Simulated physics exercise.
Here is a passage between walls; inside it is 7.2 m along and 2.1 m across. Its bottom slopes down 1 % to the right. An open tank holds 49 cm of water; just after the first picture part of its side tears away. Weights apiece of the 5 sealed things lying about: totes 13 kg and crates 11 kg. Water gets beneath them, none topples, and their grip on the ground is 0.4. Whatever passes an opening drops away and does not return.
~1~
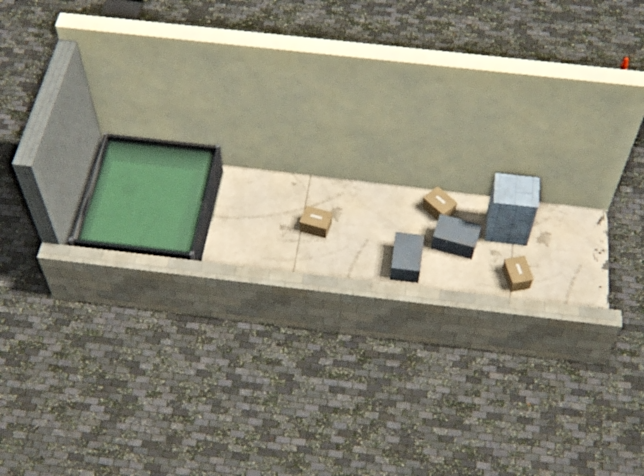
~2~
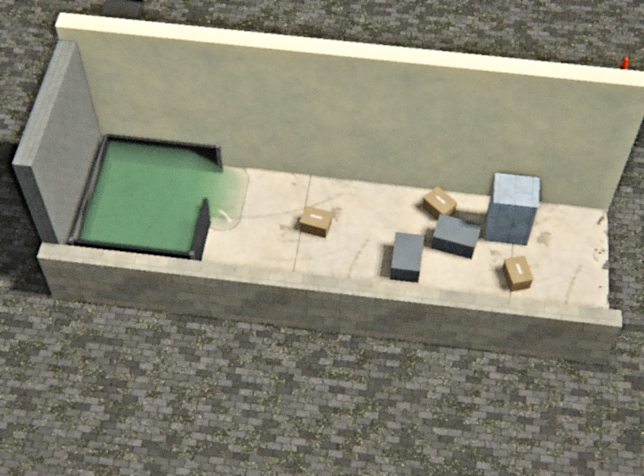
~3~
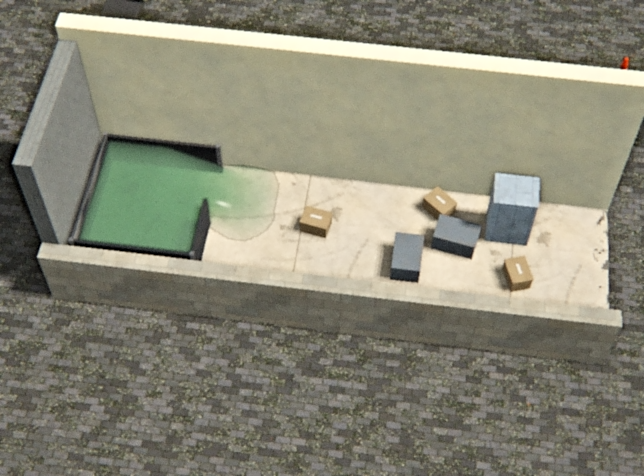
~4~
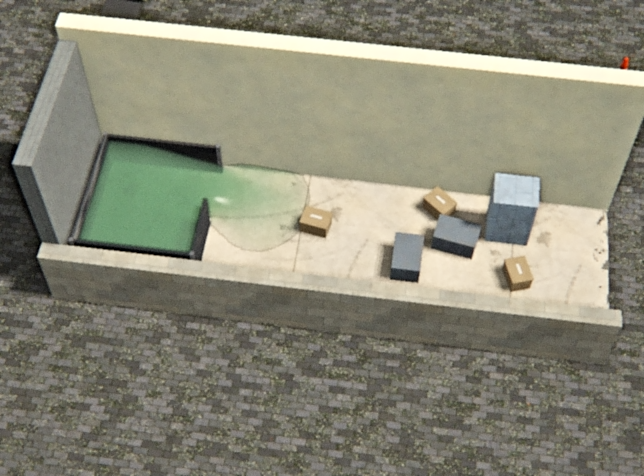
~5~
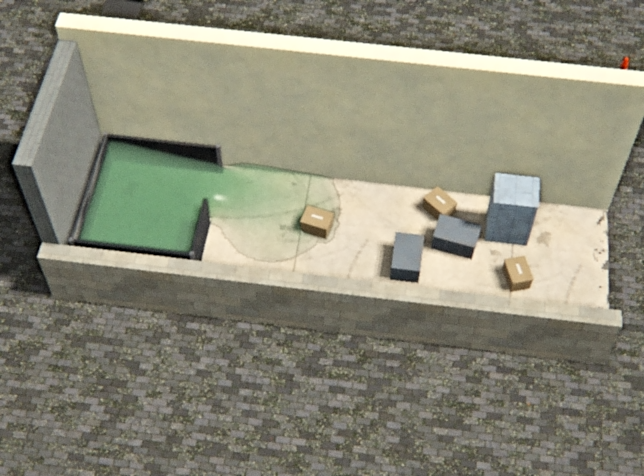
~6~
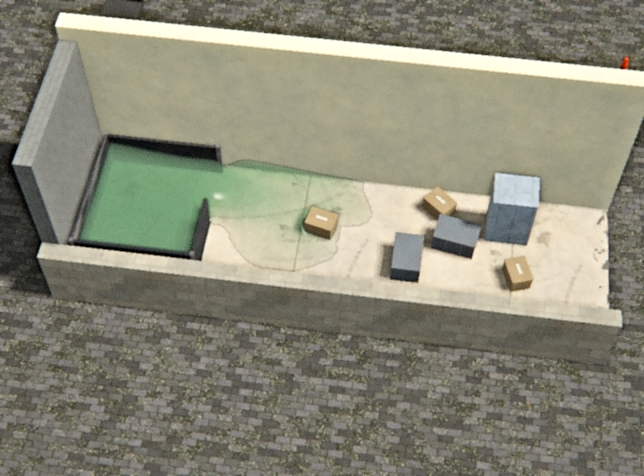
The footage shows a walled passage where part of a dark-rimmed tank's right side opens and greenish water spreads rightward across the pale floor, surrounding the nearest brown box, which shifts slightly right while the other boxes stay still.
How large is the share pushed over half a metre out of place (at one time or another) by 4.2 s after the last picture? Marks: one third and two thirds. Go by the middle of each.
That comes to at least two thirds.
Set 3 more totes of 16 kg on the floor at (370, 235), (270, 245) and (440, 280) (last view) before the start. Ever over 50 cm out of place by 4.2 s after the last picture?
In that order: Past it, short of it, past it.
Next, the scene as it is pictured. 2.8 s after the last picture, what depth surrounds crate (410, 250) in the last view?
About 12 cm.
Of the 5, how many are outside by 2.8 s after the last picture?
I count 1.
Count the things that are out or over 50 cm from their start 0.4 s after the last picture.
0 of them.
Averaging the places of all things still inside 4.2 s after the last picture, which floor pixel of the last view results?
Around (541, 246).
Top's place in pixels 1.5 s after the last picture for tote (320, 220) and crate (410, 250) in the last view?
Near (416, 256) and (442, 271).
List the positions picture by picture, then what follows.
A tote at (316, 217), on the bottom; a tote at (440, 200) rests on the ground; 2.8 m2 under water; 0 of 5 have shifted, in the first picture.
A tote at (316, 217) rests on the ground; a tote at (440, 200) rests on the ground; 3.2 m2 under water; 0 of 5 have shifted, in the second picture.
A tote at (316, 217), on the bottom; a tote at (440, 200) rests on the ground; water covers 3.8 m2; 0 of 5 have shifted, in the third picture.
A tote at (316, 217), on the bottom; a tote at (440, 200), on the bottom; 4.5 m2 under water; 0 of 5 have shifted, in the fourth picture.
A tote at (317, 217) rests on the ground; a tote at (440, 200), on the bottom; 5.0 m2 under water; 0 of 5 have shifted, in the fifth picture.
A tote at (321, 218) rests on the ground, 8 cm from its start; a tote at (440, 200) rests on the ground; 5.6 m2 under water; 1 of 5 have shifted, in the sixth picture.
Then, 0.4 s after the last picture 0 of 5 are over 50 cm from their spots; 0 afloat.
Then, 1.5 s after the last picture 4 of 5 are over 50 cm from their spots; 2 afloat.
Then, 2.8 s after the last picture 5 of 5 are over 50 cm from their spots; 4 afloat.
Then, 4.2 s after the last picture 5 of 5 are over 50 cm from their spots, and 5 have been at some point; 0 afloat.
